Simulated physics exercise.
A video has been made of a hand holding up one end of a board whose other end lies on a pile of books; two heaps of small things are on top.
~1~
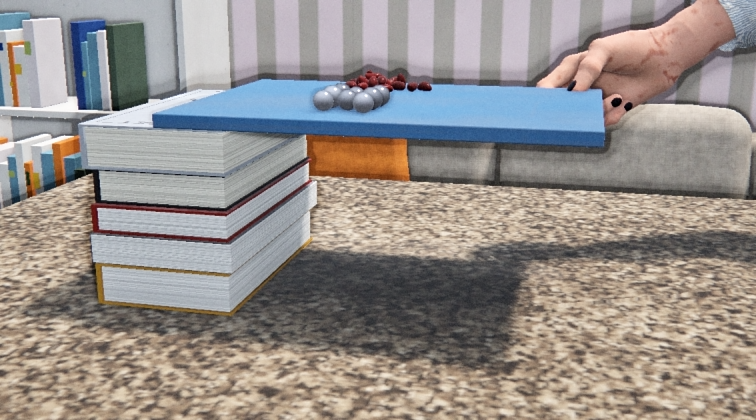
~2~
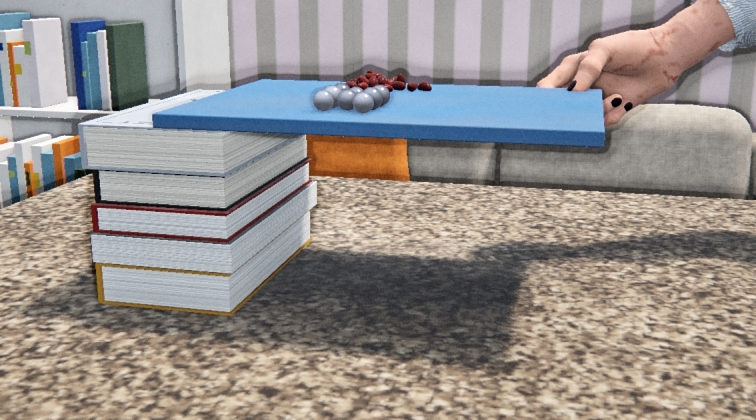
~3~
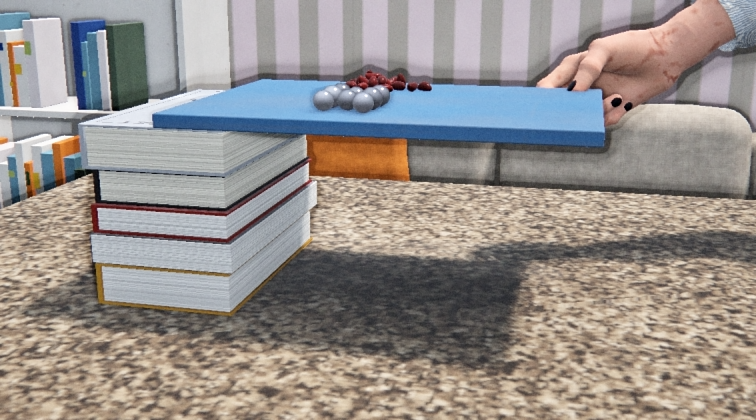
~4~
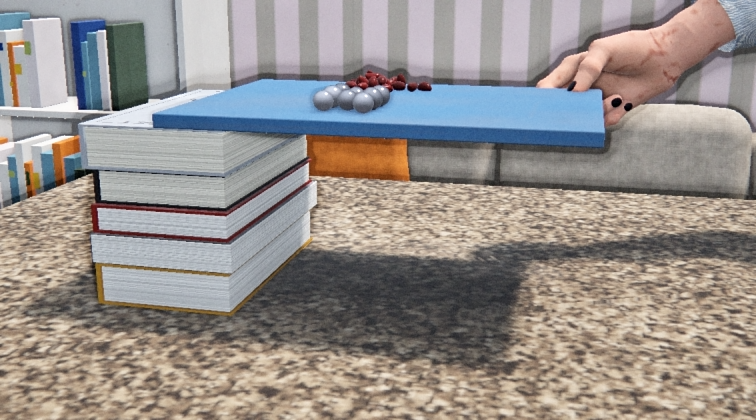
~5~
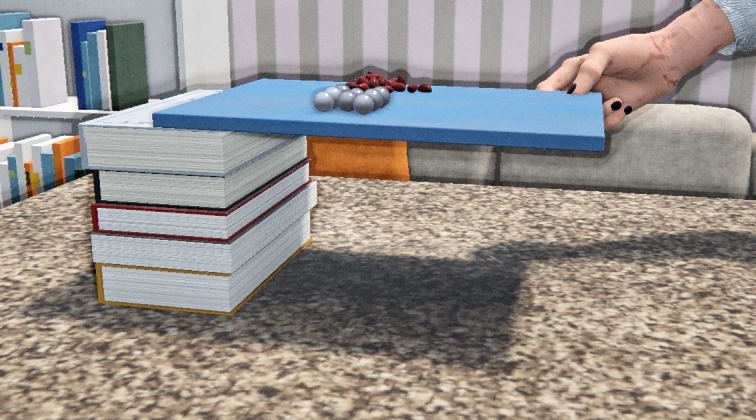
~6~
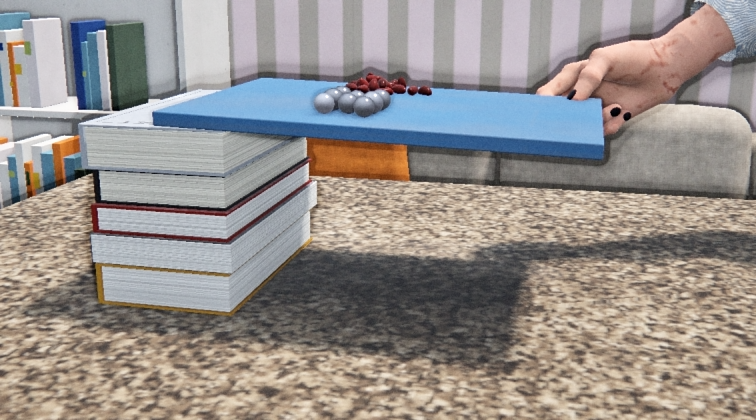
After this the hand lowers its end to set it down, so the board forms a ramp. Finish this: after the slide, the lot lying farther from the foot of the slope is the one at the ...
Front.
Then, 0.31 s later than the last frame, board sloping at 11°; near lot every one still on the board; far lot every one still on the board.
Then, 0.71 s later than the last frame, board sloping at 25°; near lot mostly less than half a board's length out; far lot every one still on the board.
Then, 1.13 s later than the last frame, board resting at 33°; near lot mostly one to two board lengths out; far lot the larger part still on the board.
When it is over, board resting at 33°; near lot mostly more than two board lengths out, every one gone off the counter; far lot mostly up to a board's length out; the near lot has gone farther.
